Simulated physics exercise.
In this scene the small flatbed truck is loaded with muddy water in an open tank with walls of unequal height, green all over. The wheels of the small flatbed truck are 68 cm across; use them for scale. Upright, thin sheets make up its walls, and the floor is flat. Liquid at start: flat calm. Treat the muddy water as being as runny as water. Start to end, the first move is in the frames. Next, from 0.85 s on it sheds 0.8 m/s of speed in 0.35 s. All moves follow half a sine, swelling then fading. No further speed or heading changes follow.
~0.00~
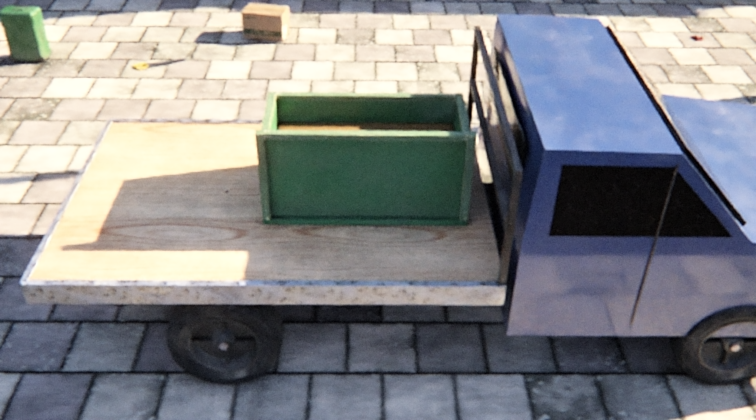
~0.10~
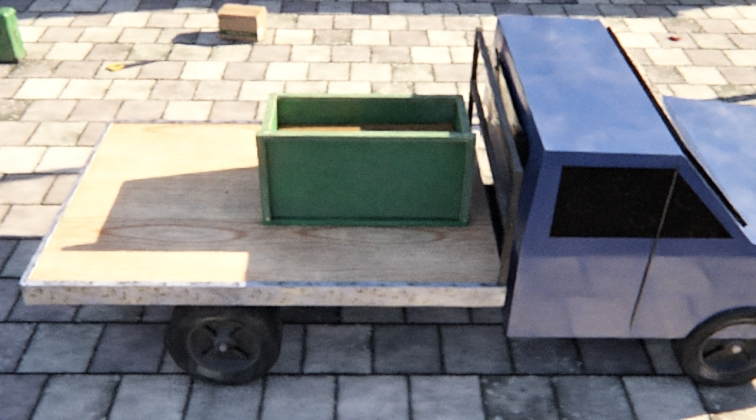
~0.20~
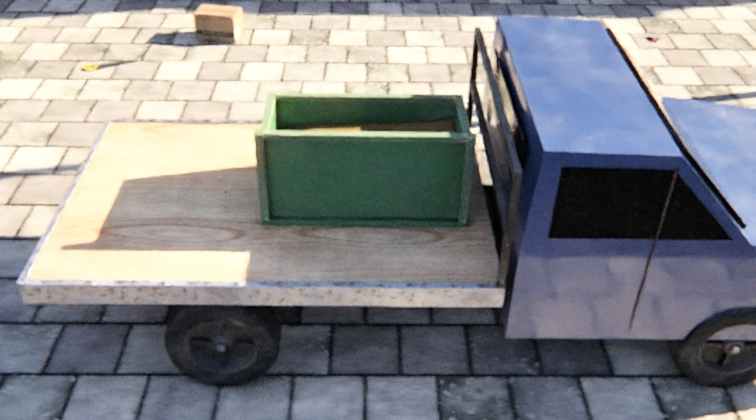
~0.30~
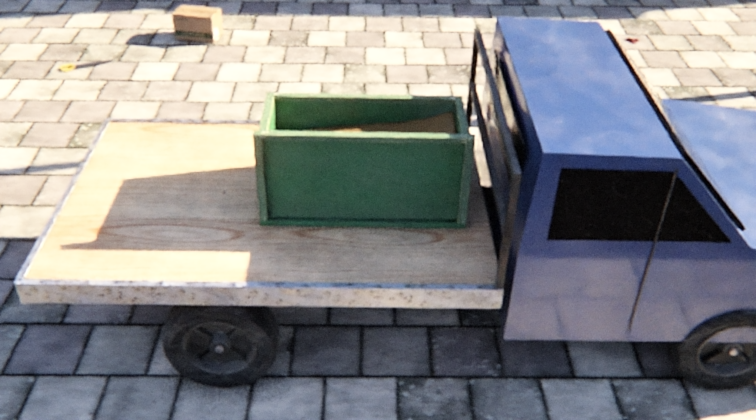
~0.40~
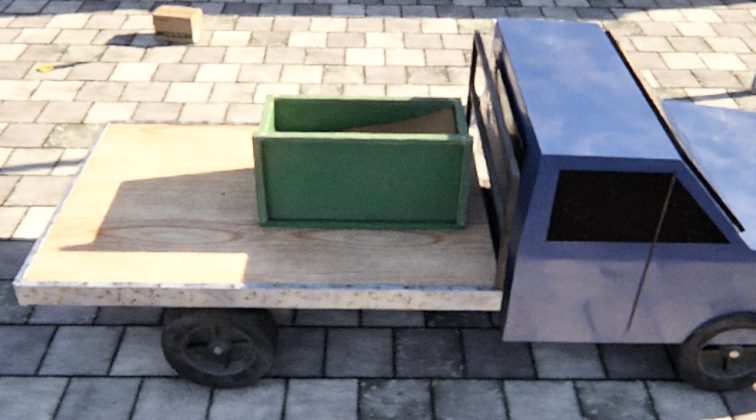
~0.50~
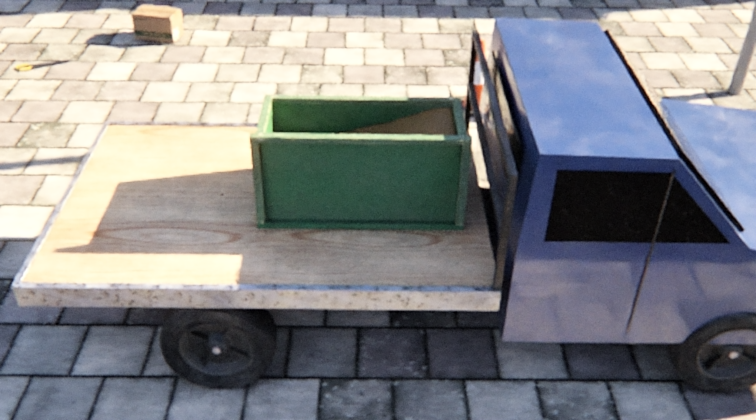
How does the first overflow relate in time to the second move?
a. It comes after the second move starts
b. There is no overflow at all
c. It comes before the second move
b.
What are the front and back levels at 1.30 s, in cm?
Front 36 cm, back 28 cm.
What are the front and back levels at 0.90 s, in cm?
It reads roughly 32 cm up front and 32 cm at the back.
By 0.90 s it stands 31 cm high behind and 31 cm in front; all of it is still inside.
By 1.30 s it stands 29 cm high behind and 37 cm in front; all of it is still inside.
By 1.80 s it stands 25 cm high behind and 36 cm in front; all of it is still inside.
By 4.18 s all of it is still inside.
